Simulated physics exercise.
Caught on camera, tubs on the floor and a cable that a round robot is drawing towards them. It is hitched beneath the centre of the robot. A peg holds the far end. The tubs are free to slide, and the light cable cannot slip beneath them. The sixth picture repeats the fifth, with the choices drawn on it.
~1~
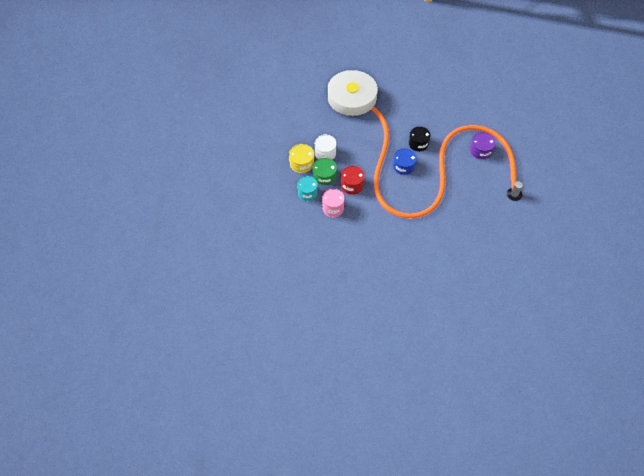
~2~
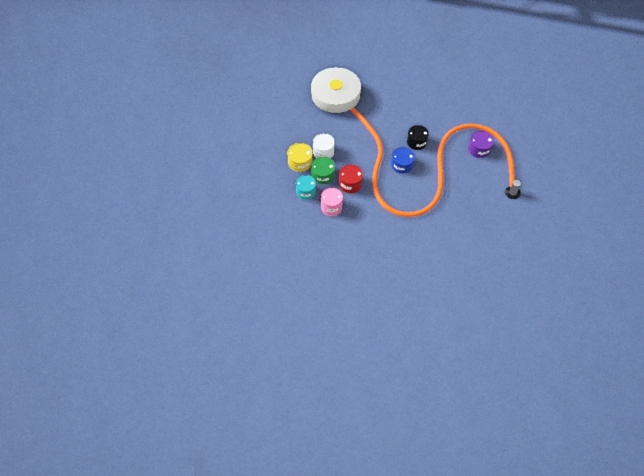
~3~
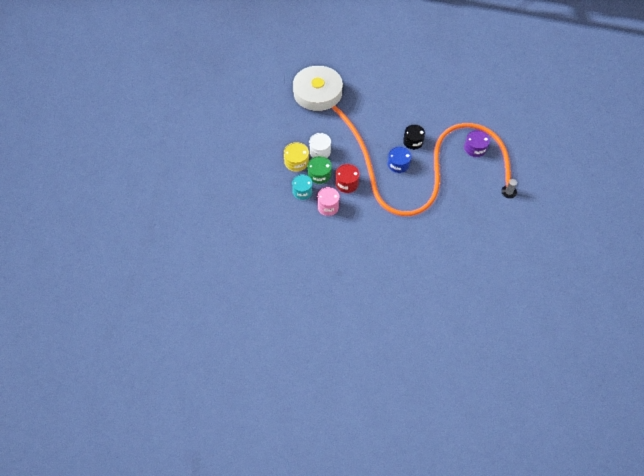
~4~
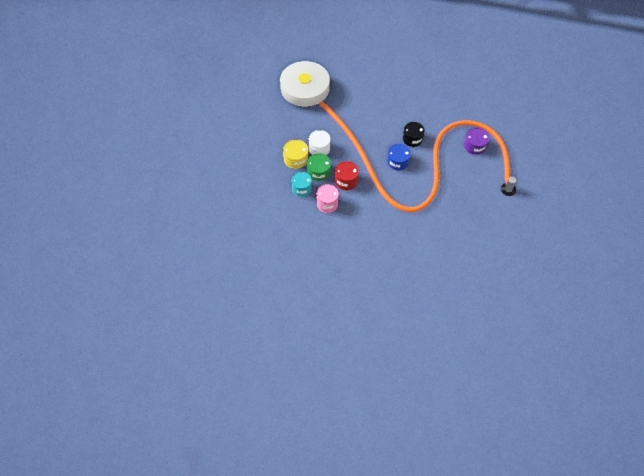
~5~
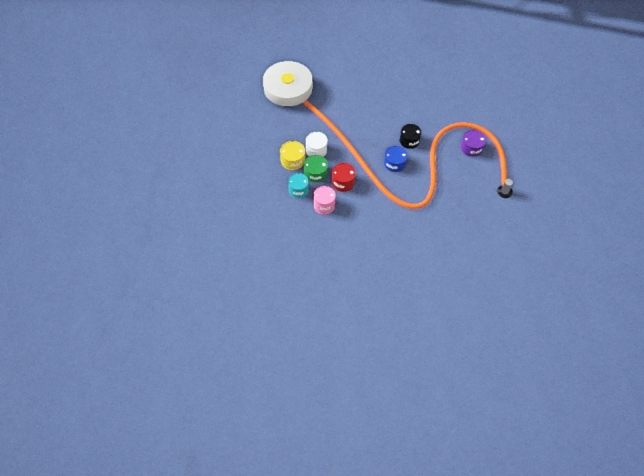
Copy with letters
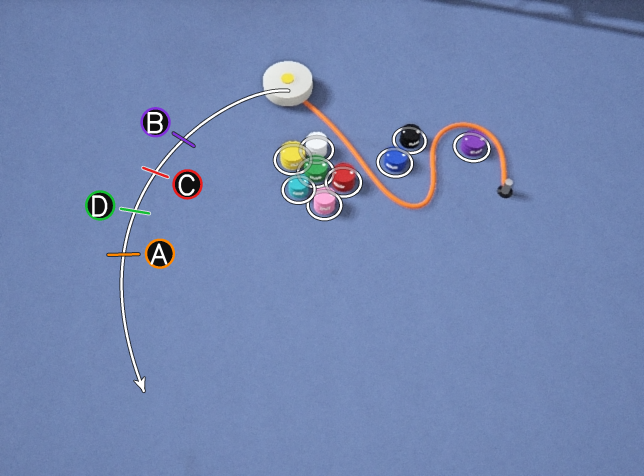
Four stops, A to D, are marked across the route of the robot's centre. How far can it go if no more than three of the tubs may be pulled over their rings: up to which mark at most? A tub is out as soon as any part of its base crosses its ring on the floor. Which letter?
The farthest stop within the limit is A.
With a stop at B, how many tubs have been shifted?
The count is none.
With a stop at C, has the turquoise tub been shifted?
No.
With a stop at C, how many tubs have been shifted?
By then, none.
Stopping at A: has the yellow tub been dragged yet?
No.
On the marked copy, A at (124, 255); B at (184, 140); C at (155, 172); D at (135, 211); the route from (288, 91) via (141, 196) to (144, 391).
Taking A. A third of the way, robot (207, 114).
Two thirds of the way, robot (147, 177).
When it is over, robot (121, 250); purple tub (462, 170); white tub (315, 150); one over the rings.
As for the rest, B is within the limit but short; C is within the limit but short; D is within the limit but short.
